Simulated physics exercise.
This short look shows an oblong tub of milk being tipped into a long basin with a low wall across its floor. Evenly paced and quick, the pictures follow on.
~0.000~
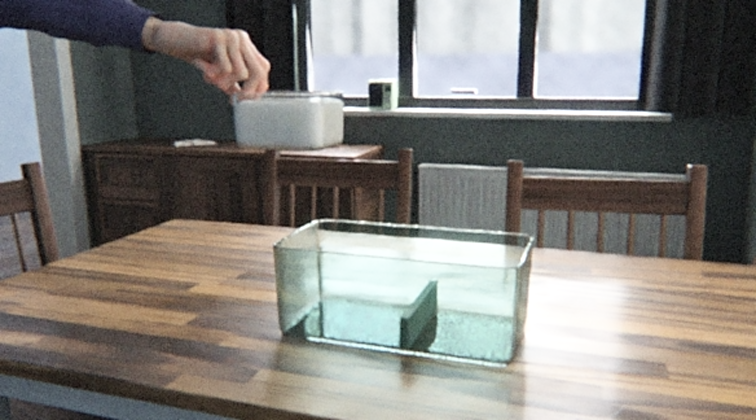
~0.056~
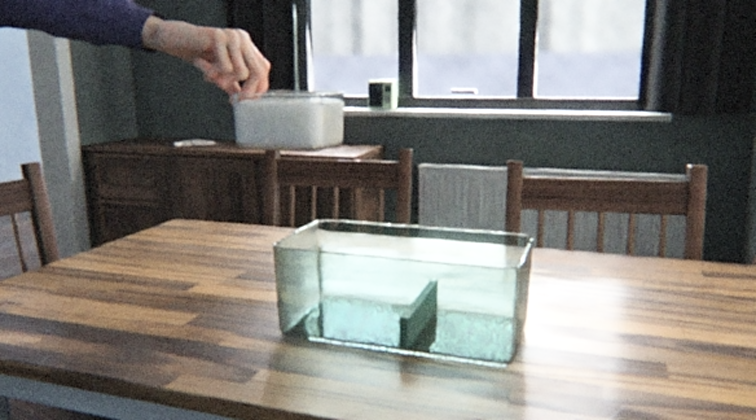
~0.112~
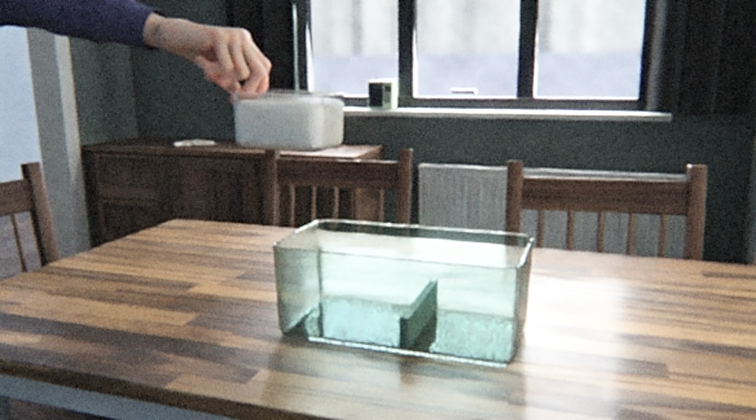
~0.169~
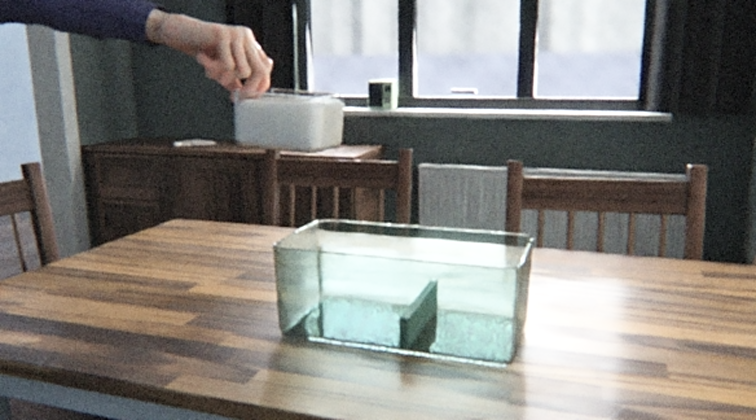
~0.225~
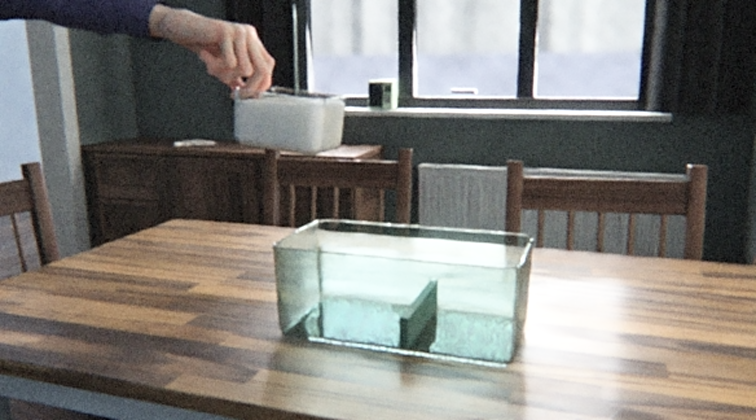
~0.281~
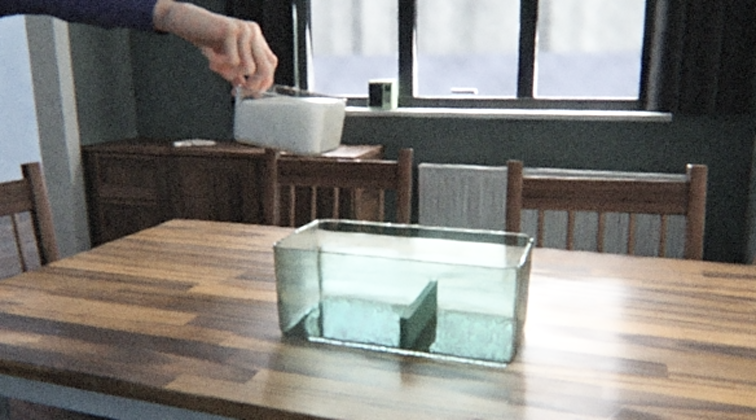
A hand holding a pale oblong tub, tilting it slightly to the right beyond a divided glass basin on a wooden table.
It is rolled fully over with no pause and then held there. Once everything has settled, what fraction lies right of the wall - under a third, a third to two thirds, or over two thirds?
Most likely the amount right of the wall will not reach a third.
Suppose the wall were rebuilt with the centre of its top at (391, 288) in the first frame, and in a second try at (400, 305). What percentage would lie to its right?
55 per cent first, then 50 per cent.
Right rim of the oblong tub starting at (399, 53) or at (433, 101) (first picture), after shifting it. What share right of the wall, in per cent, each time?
Estimate, first then second: 85 per cent and 90 per cent.
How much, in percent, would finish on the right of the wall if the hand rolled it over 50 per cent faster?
Roughly 5 percent.
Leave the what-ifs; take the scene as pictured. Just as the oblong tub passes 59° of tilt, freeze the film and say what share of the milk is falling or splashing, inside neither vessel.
It's close to 30 per cent.
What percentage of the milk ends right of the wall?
Share: Roughly 5 %.
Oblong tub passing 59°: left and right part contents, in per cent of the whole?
Left side: 15 in a hundred; right side: 0 in a hundred.
A moment on, the oblong tub is tipped part way and 55 per cent is still to pour, 15 is left of the wall and 0 right of it.
Next, the oblong tub is tipped on its side and 12 per cent is still to pour, 77 is left of the wall and 2 right of it.
Then the oblong tub is tipped right over and 0 per cent is still to pour, 93 is left of the wall and 4 right of it.
Later the oblong tub is tipped right over and 0 per cent is still to pour, 95 is left of the wall and 4 right of it.
Finally, 95 per cent lies left of the wall, 4 right of it and 1 outside.
